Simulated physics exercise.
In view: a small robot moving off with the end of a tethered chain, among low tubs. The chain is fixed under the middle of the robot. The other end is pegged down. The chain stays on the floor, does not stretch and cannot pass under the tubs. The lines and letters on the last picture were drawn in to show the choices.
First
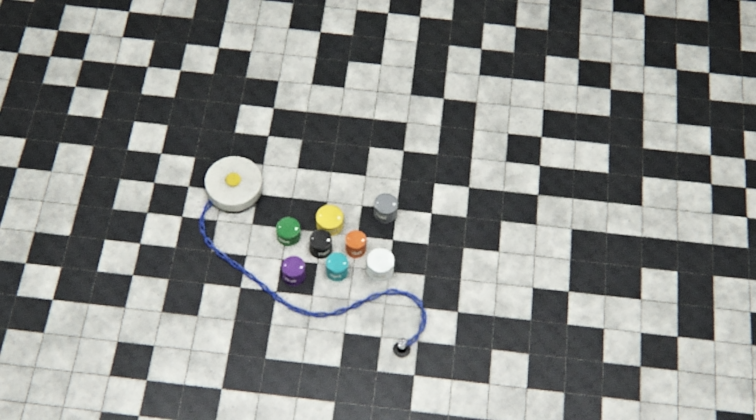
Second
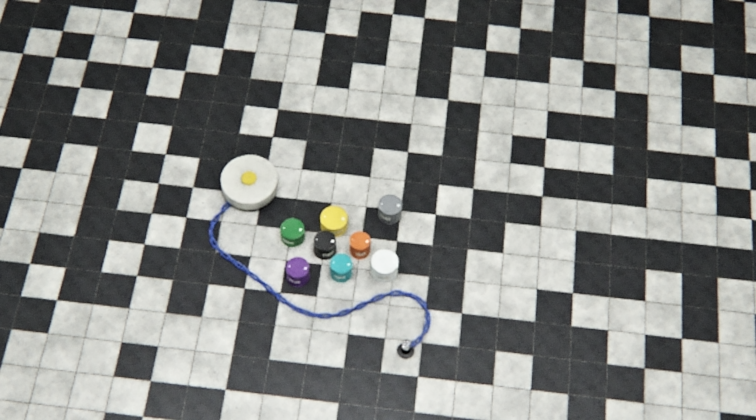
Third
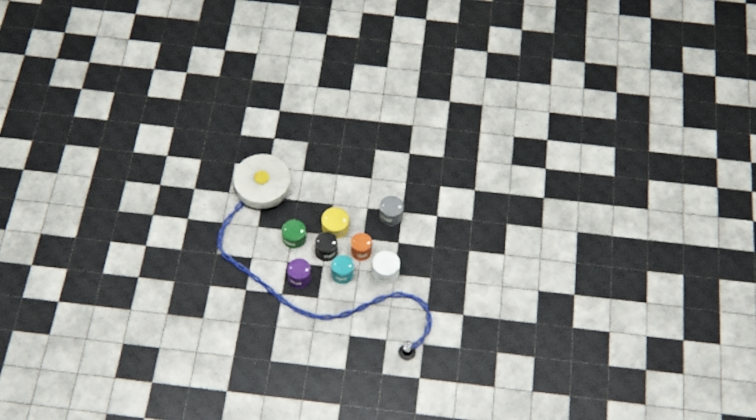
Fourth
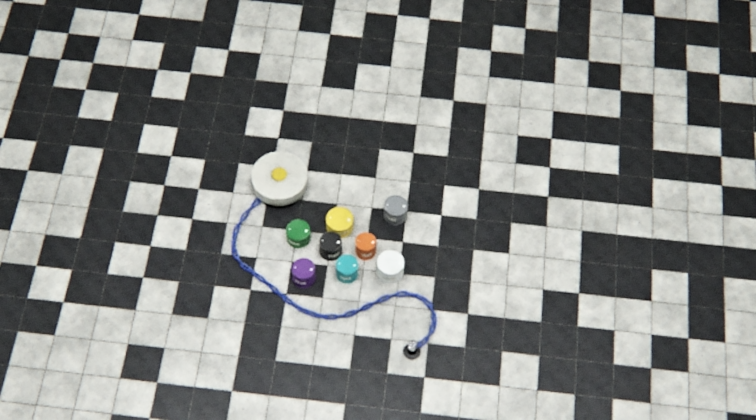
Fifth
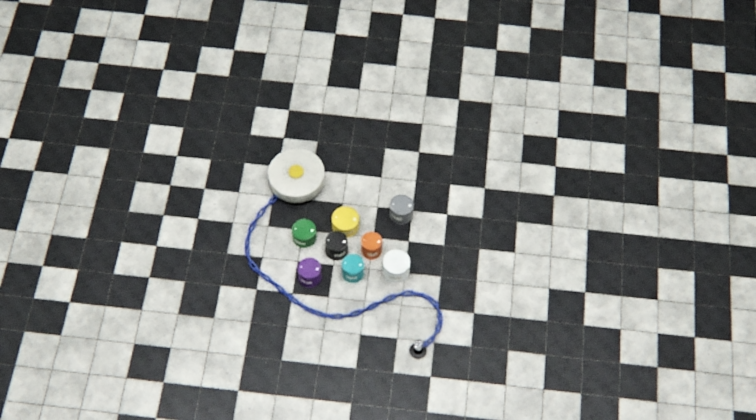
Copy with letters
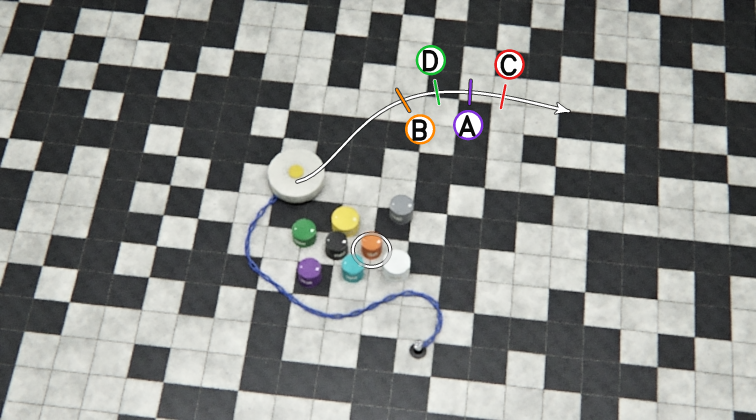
A round white robot sliding slowly right across a black-and-white checkered floor, trailing a blue cord pegged down beyond colourful tubs.
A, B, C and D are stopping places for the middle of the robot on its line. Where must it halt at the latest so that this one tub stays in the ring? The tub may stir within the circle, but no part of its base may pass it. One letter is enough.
D.
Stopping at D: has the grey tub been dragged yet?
No.
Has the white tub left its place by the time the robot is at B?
No.
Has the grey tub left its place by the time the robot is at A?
No.
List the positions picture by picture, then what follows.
In the first frame, black tub (321, 244); turquoise tub (337, 267); white tub (380, 265).
In the second frame, robot (250, 183); yellow tub (334, 221).
In the third frame, robot (262, 183); purple tub (299, 273).
In the fourth frame, robot (280, 179); peg (412, 348).
In the fifth frame, robot (297, 177); black tub (337, 246); turquoise tub (353, 269); white tub (396, 266).
On the marked copy, A at (470, 92); B at (403, 100); C at (503, 97); D at (437, 92); the ring at (371, 250); the route from (297, 182) via (420, 95) to (569, 111).
With D. Early on, robot (344, 140); orange tub (372, 246).
Further on, robot (388, 102); orange tub (372, 246).
At the end, robot (437, 87); orange tub (373, 246); black tub (352, 243); green tub (330, 236); purple tub (335, 258); the orange tub is still in its ring.
As for the rest, A drags the ringed tub to (391, 246); B is safe but short; C drags the ringed tub to (407, 247).
